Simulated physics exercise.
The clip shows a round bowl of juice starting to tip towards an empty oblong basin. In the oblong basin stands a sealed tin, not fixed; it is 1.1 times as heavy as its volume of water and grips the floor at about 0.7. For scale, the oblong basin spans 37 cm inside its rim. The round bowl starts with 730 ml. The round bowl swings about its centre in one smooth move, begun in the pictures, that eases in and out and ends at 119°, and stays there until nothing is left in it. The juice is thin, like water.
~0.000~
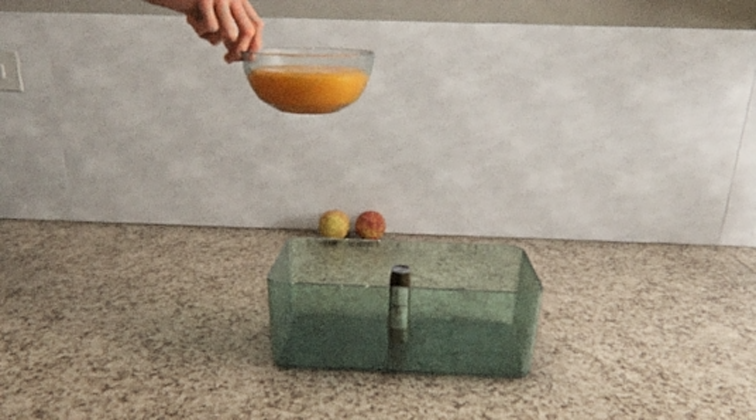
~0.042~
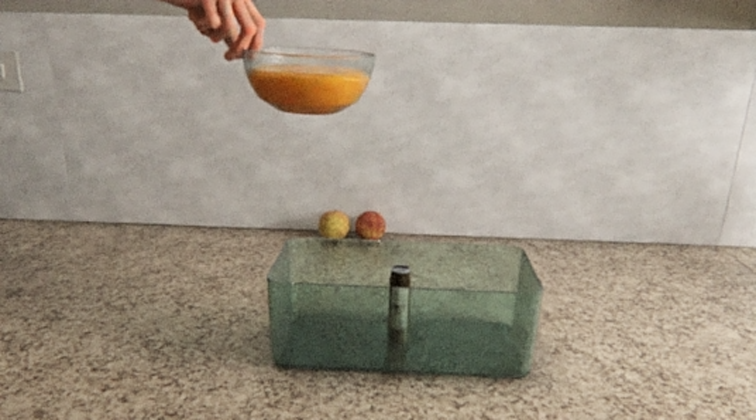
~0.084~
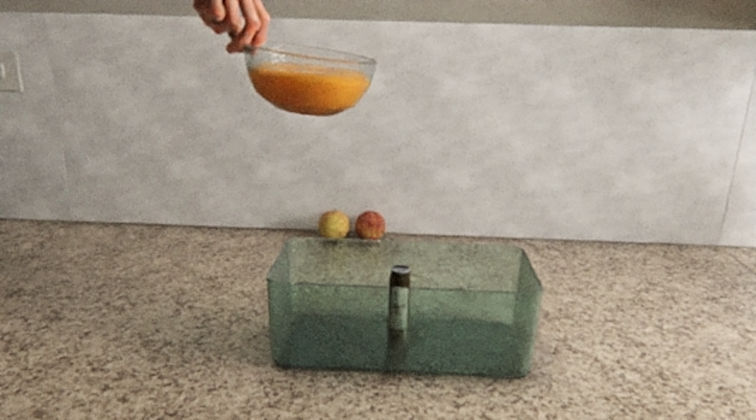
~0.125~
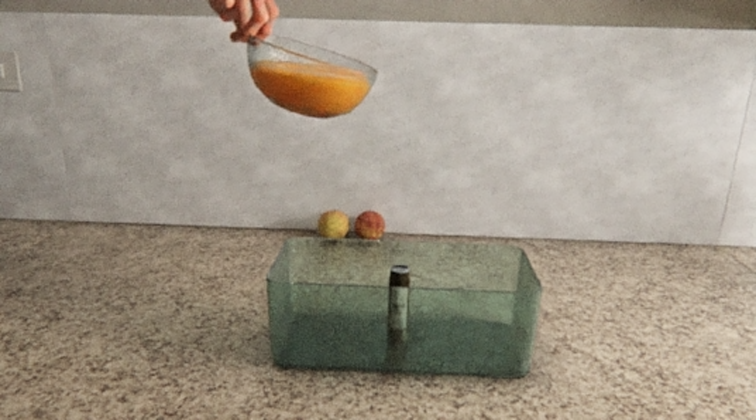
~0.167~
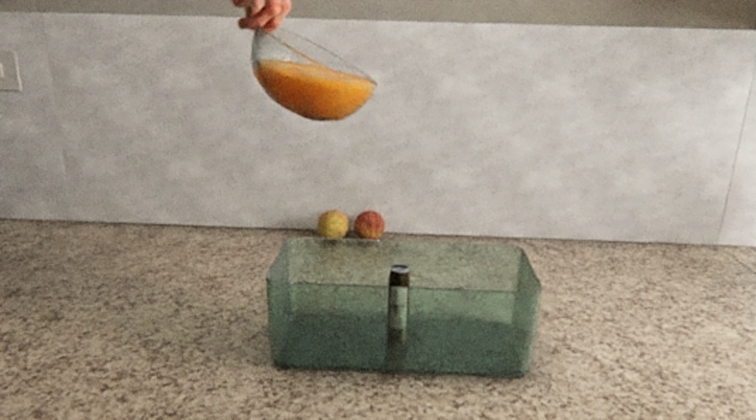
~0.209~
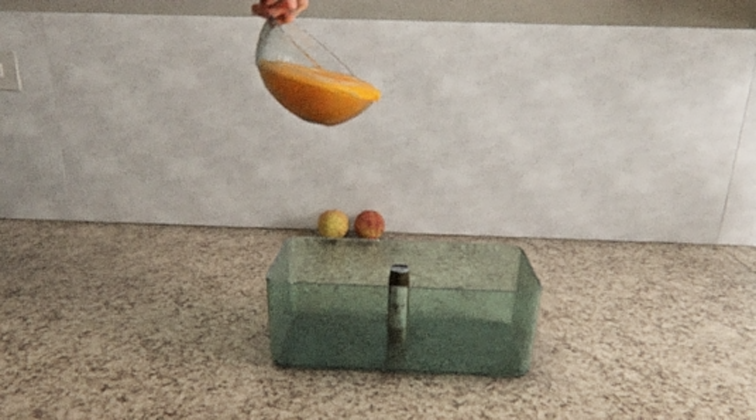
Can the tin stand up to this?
The tin keeps standing.
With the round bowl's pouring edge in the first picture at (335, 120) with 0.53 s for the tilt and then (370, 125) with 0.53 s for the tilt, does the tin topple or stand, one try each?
First it falls; then it topples.
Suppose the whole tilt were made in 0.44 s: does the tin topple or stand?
Then it topples.
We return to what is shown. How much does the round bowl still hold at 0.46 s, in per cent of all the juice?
About 2 per cent.
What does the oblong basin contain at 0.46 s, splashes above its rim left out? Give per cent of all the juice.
Near 18 in a hundred.
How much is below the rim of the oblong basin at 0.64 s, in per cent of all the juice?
Some 94 per cent.
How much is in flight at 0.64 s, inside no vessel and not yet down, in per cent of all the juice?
About 7 per cent.
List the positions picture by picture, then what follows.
It leans 0°; its right rim is at (373, 55); the juice meets the walls at (251, 69) and (369, 72); the oblong basin's rim runs from (278, 259) to (532, 269); the tin's top is at (401, 272), in the first picture.
It leans 2°; its right rim is at (374, 57); the juice meets the walls at (251, 68) and (369, 73), in the second picture.
It leans 7°; its right rim is at (376, 64); the juice meets the walls at (252, 65) and (370, 76), in the third picture.
It leans 16°; its right rim is at (377, 74); the juice meets the walls at (254, 63) and (372, 79), in the fourth picture.
It leans 27°; its right rim is at (376, 88); the juice meets the walls at (258, 61) and (375, 83), in the fifth picture.
It leans 40°; its right rim is at (372, 103); the juice meets the walls at (261, 61) and (361, 85); 4 per cent is over the edge, in the sixth picture.
Then, 0.46 s in, the tilt is 113° and 2 per cent is still to pour; the tin stands where it began.
Then, 0.64 s in, the tilt is 119° and 0 per cent is still to pour; the tin stands where it began.
Then, 0.82 s in, the tilt is 119° and 0 per cent is still to pour; the tin stands where it began.
Then, 1.03 s in, the tilt is 119° and 0 per cent is still to pour; the tin stands where it began.
Finally, the tin stands where it began.
